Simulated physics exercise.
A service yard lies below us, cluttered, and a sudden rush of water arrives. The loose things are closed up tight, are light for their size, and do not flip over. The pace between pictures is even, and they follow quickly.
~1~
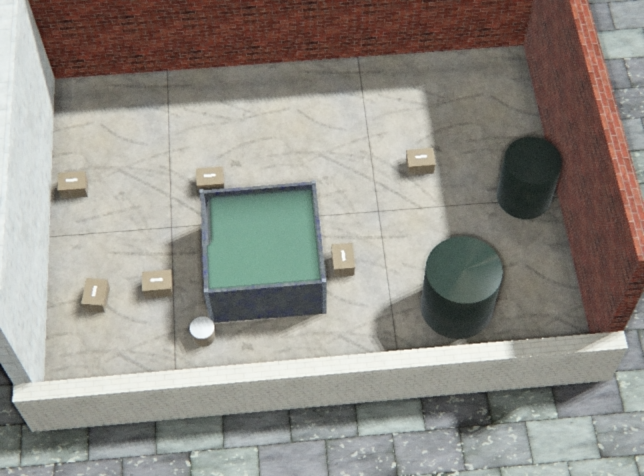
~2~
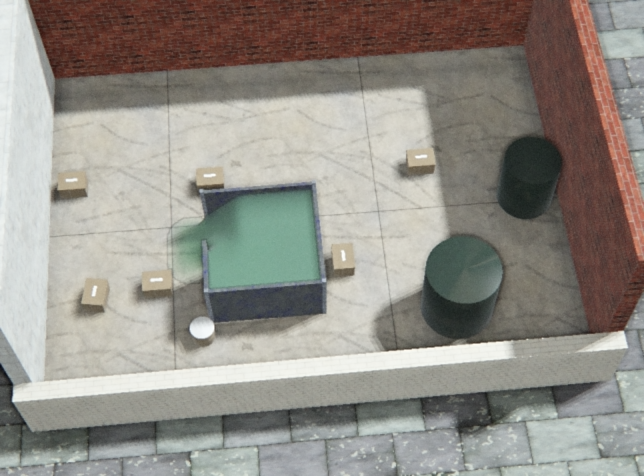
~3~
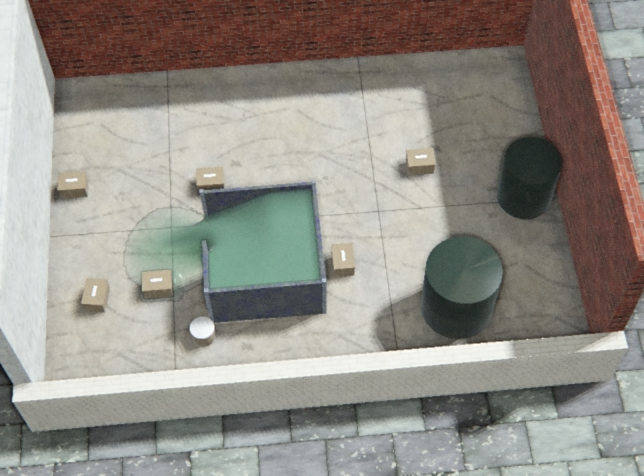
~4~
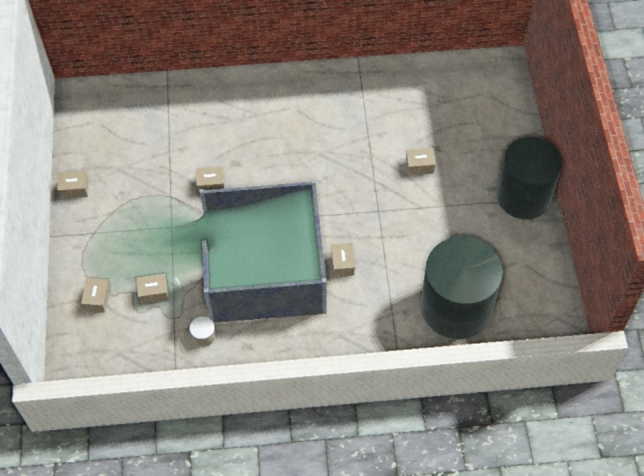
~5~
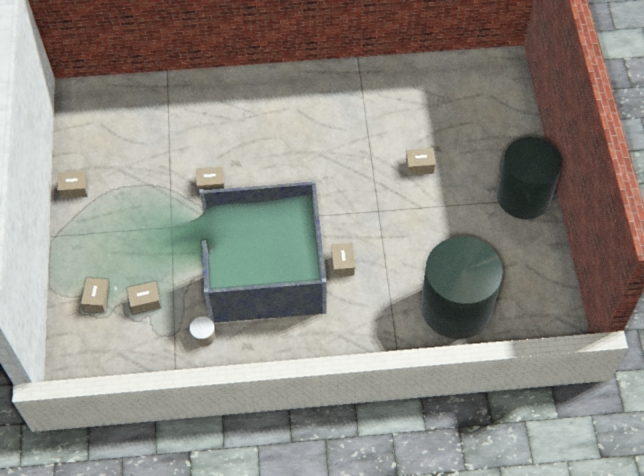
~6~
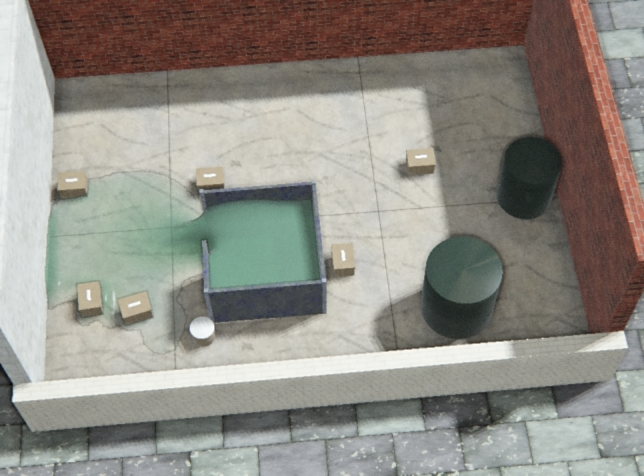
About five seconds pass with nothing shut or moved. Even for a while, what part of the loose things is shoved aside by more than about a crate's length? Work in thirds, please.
So the part that moves far is between the one-third and two-thirds marks.
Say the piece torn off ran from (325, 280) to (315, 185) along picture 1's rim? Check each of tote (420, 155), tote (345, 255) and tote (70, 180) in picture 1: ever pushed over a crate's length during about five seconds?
In that order: Shifted that much, swept aside, less than that.
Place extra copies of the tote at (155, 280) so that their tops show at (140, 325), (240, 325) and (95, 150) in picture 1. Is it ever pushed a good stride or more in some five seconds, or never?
One by one: Knocked well away; knocked well away; knocked well away.
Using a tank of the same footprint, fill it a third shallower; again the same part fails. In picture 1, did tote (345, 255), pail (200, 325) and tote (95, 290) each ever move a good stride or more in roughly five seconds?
The first stayed below the mark, the next stayed below the mark, and the last passed the mark.
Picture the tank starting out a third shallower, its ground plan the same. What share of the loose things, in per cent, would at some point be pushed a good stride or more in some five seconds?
Share: Close to 40 %.
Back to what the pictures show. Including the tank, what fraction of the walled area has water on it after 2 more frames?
Estimate: Near 25 %.
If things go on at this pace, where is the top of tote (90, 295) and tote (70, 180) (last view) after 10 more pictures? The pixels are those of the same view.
Estimate: First at (113, 366), second at (101, 67), approximately.
A moment on, 2 of 7 are well off their spots; 1 afloat.
Next, 3 of 7 are well off their spots; 2 afloat.
Later, 2 of 7 are well off their spots; 1 afloat.
In the end, 4 of 7 are well off their spots, and 4 have been at some point; 2 afloat.
